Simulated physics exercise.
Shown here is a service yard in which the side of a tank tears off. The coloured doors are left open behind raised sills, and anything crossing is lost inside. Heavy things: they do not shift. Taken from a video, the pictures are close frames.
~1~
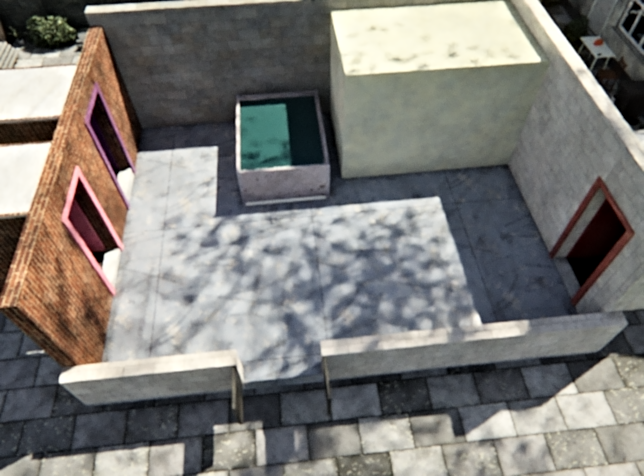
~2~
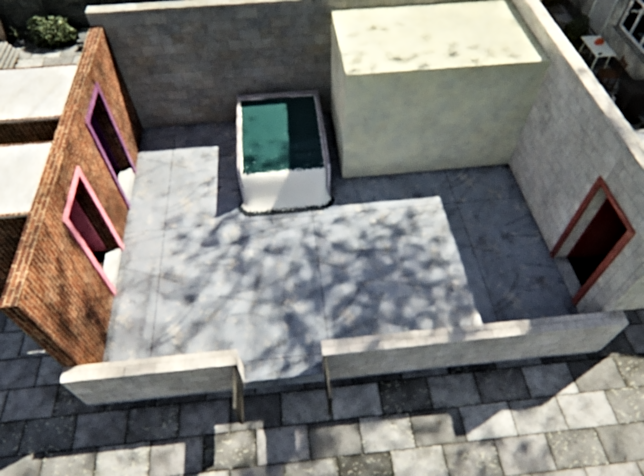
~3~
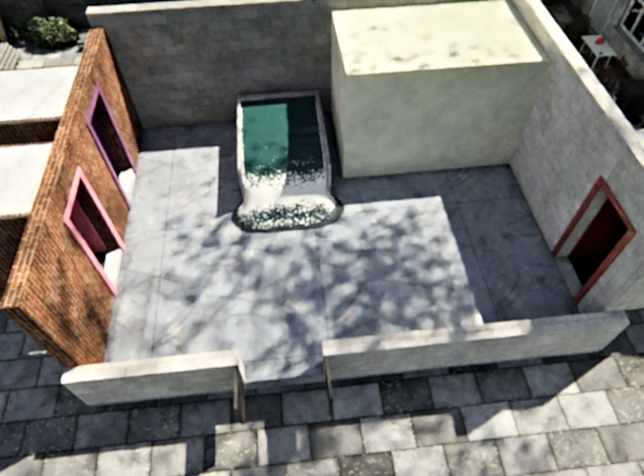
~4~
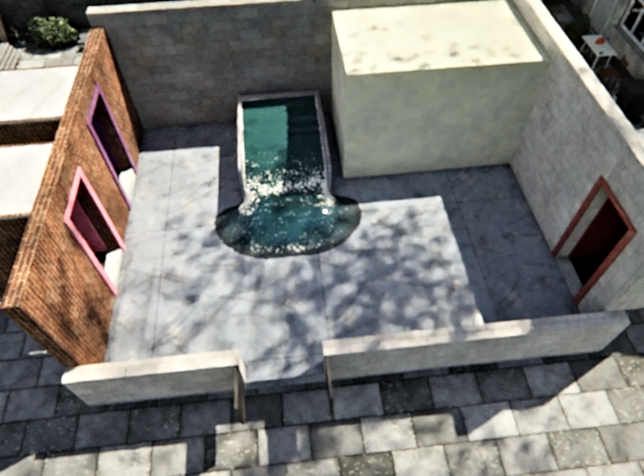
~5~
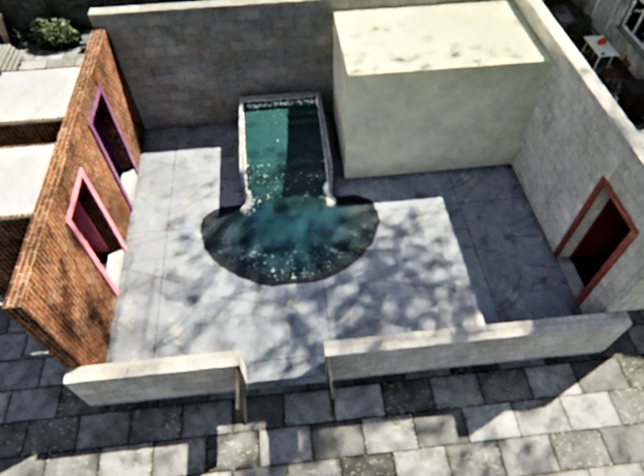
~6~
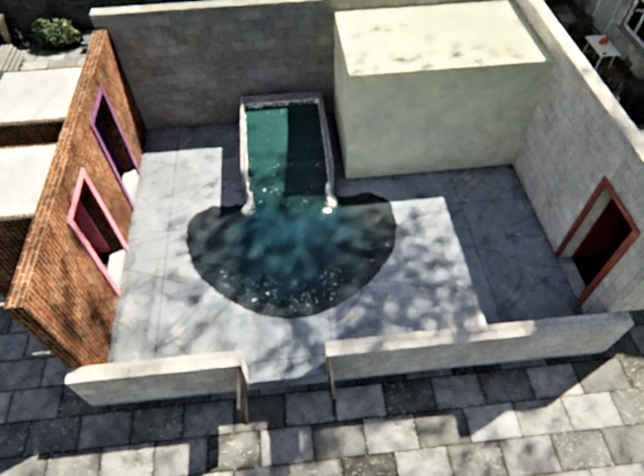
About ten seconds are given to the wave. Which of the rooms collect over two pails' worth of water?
The purple door counts as not over; the red door counts as over; the pink door counts as not over.
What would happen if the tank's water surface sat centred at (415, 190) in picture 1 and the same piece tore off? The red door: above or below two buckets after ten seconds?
Red: Above the limit.
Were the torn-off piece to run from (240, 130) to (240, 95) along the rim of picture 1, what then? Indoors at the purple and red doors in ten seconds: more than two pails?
As I see it, the purple door tops the mark and the red door tops the mark.
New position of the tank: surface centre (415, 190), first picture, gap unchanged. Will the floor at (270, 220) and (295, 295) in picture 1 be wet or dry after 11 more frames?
I'd say still dry for the first and swamped for the second.
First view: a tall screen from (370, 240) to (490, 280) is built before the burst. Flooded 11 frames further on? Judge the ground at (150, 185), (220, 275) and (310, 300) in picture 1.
Listed order: Spared, swamped, swamped.
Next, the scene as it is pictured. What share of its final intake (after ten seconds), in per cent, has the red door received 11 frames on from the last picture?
Close to 0 %.
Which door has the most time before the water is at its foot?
Going by the pictures, I'd say the purple-painted one.
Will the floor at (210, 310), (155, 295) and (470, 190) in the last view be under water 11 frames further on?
First spot soaked, second soaked, third not wet.
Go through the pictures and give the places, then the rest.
In the first frame, still water in the tank at (280, 131).
In the second frame, water pours out at (286, 187) and has run to (242, 206).
In the third frame, the front is at (237, 220), out from the gap at (287, 190).
In the fourth frame, water pours out at (287, 191) and has run to (228, 242).
In the fifth frame, water pours out at (289, 192) and has run to (262, 281).
In the sixth frame, water pours out at (290, 193) and has run to (284, 313).
A moment on, water covers 45 % of the floor; the purple door not reached, the red door not reached, the pink door not reached.
Next, water covers 50 % of the floor; the purple door not reached, the red door not reached, the pink door wet at the sill, nothing in.
Then, water covers 55 % of the floor; the purple door not reached, the red door under two buckets in, the pink door wet at the sill, nothing in.
Later, water covers 90 % of the floor; the purple door wet at the sill, nothing in, the red door far over two buckets in, the pink door wet at the sill, nothing in.
In the end, water covers 100 % of the floor; the purple door wet at the sill, nothing in, the red door far over two buckets in, the pink door wet at the sill, nothing in.
